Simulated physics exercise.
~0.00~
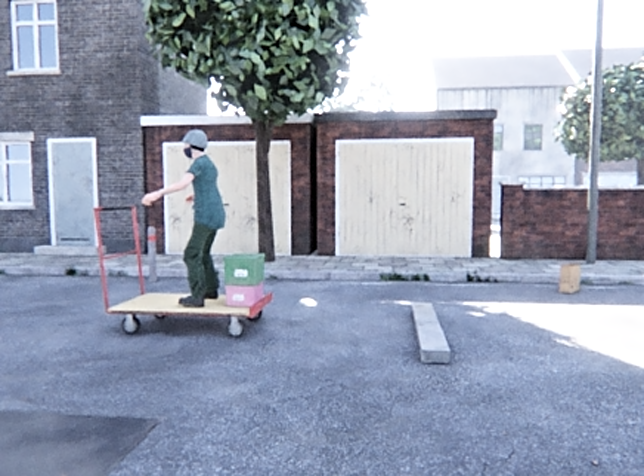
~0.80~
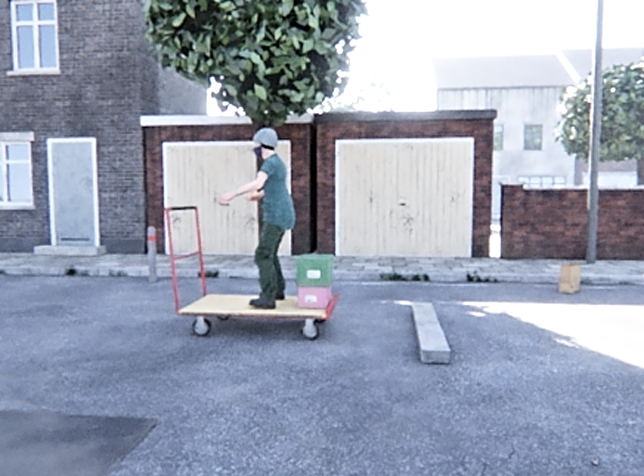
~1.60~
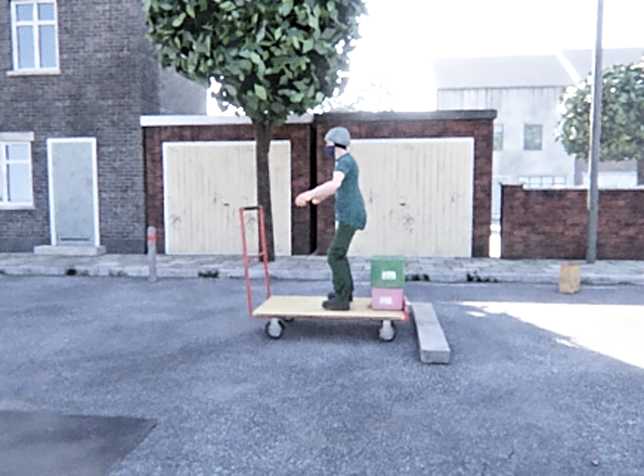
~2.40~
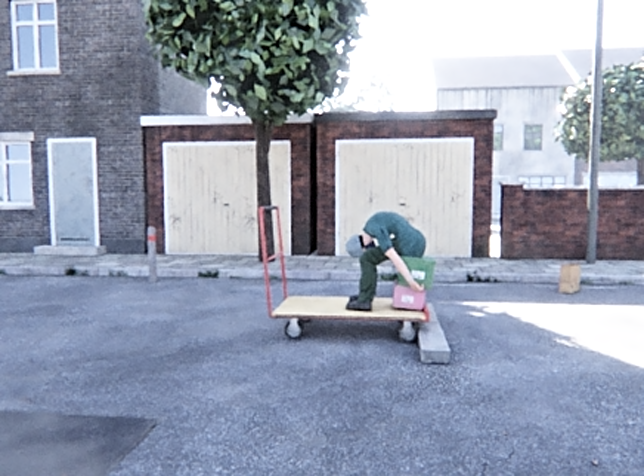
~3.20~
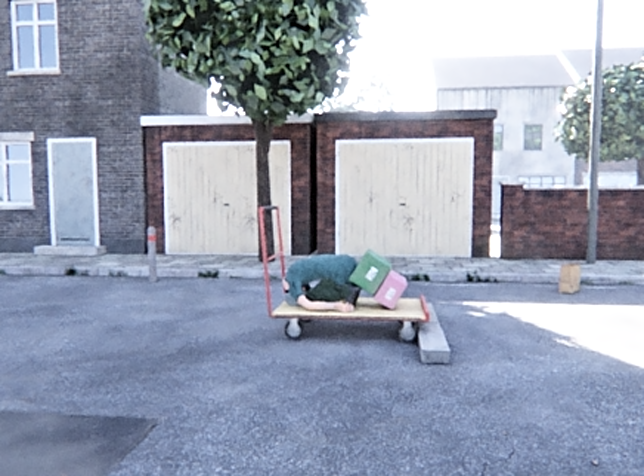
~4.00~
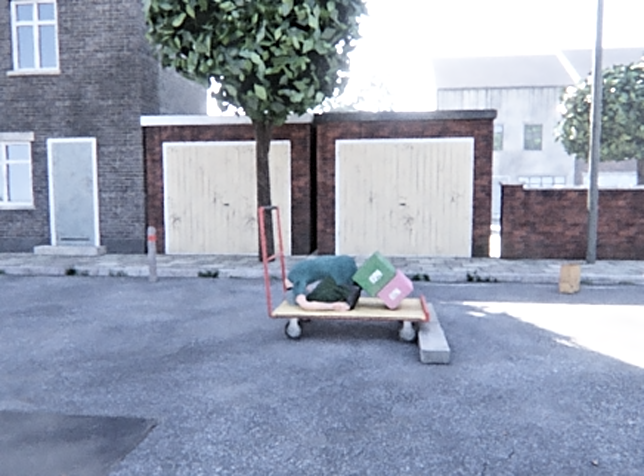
The clip opens on a figure in a grey cap, teal top and dark trousers standing on a flat red-framed trolley, arms reaching toward its handle, with a green tote stacked on a pink one behind. The trolley rolls right across a paved yard, past garages and a tree, toward a low pale kerb. It stops against the kerb, and the figure folds forward over the totes. The body then drops back and crumples onto the deck as both totes tip over. Finally, the figure lies slumped beside the tilted, leaning totes, all still on the level trolley.
